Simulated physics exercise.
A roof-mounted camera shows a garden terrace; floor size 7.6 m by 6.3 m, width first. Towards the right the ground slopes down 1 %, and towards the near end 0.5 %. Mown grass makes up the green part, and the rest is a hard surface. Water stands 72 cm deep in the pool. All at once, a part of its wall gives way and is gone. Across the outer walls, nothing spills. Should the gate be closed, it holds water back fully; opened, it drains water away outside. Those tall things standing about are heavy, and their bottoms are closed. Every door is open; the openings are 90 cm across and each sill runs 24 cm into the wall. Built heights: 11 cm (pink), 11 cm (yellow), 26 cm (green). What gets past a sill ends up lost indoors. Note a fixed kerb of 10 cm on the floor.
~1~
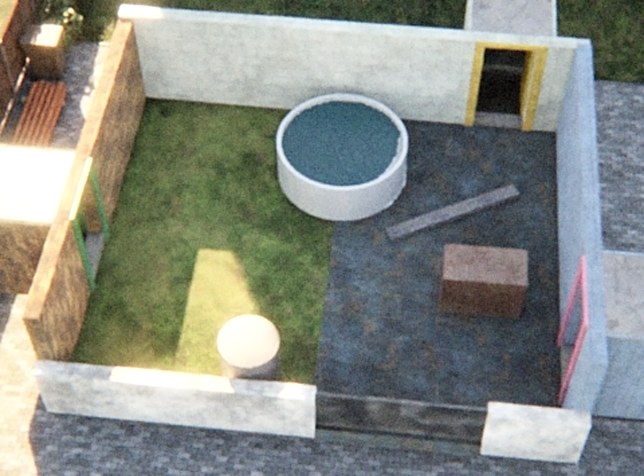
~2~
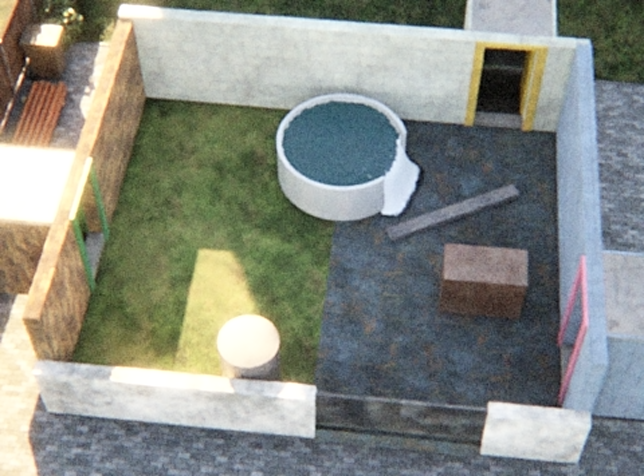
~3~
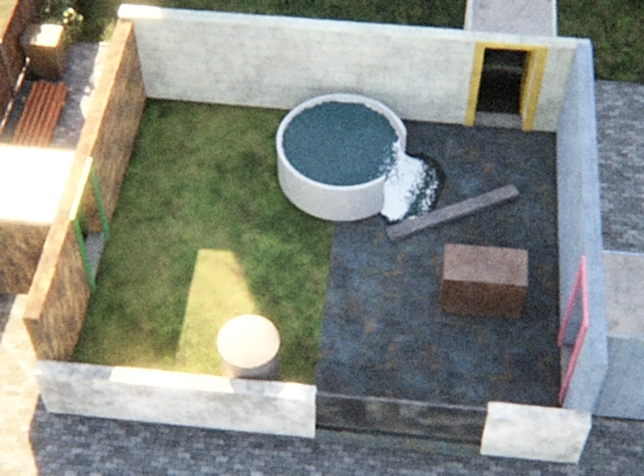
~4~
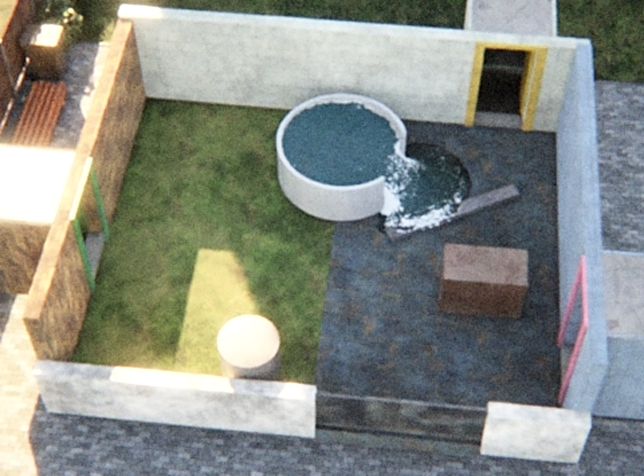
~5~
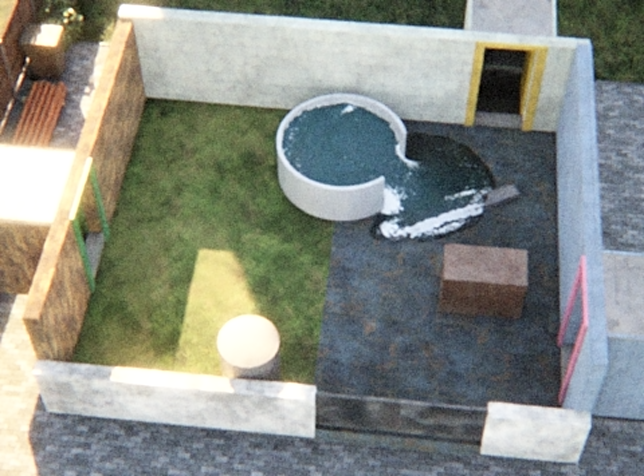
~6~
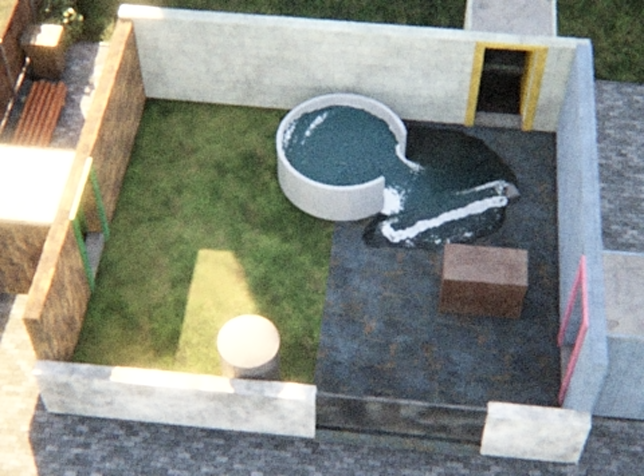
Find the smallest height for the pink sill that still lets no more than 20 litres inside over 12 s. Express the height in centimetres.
The pink sill could go as low as about 4.5 cm.
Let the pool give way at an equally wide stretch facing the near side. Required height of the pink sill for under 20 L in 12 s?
Roughly 14.0 cm.
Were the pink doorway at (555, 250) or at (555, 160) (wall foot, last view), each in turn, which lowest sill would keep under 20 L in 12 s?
Around 23 and 32 cm respectively.
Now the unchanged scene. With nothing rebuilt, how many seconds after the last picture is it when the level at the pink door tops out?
Roughly at 9.5 s.
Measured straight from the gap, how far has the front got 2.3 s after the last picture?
Around 5.4 m out.
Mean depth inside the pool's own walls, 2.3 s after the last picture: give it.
Near 27 cm, averaged.
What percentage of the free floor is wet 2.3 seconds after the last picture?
Roughly 40 percent.
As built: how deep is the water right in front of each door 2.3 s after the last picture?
Pink 6, yellow 16, green 0 cm.
Then, 0.7 s after the last picture water covers 25 % of the floor, deepest (34 cm) near (401, 193); it has not reached the pink door.
Then, 2.3 s after the last picture water covers 40 % of the floor, deepest (32 cm) near (556, 160); 6 cm at the pink door, 0 litres in over its 11 cm sill.
Then, 11.3 s after the last picture water covers 90 % of the floor, deepest (14 cm) near (561, 439); 8 cm at the pink door, 0 litres in over its 11 cm sill.
At the pink door as built, the water peaked near 8 cm, 9.5 s after the last picture.
Run again over the same 12 s with other heights there, 40 litres in over 3.5 cm, 16 litres over 5 cm. The limit of 20 litres is kept from about 4.5 cm up.
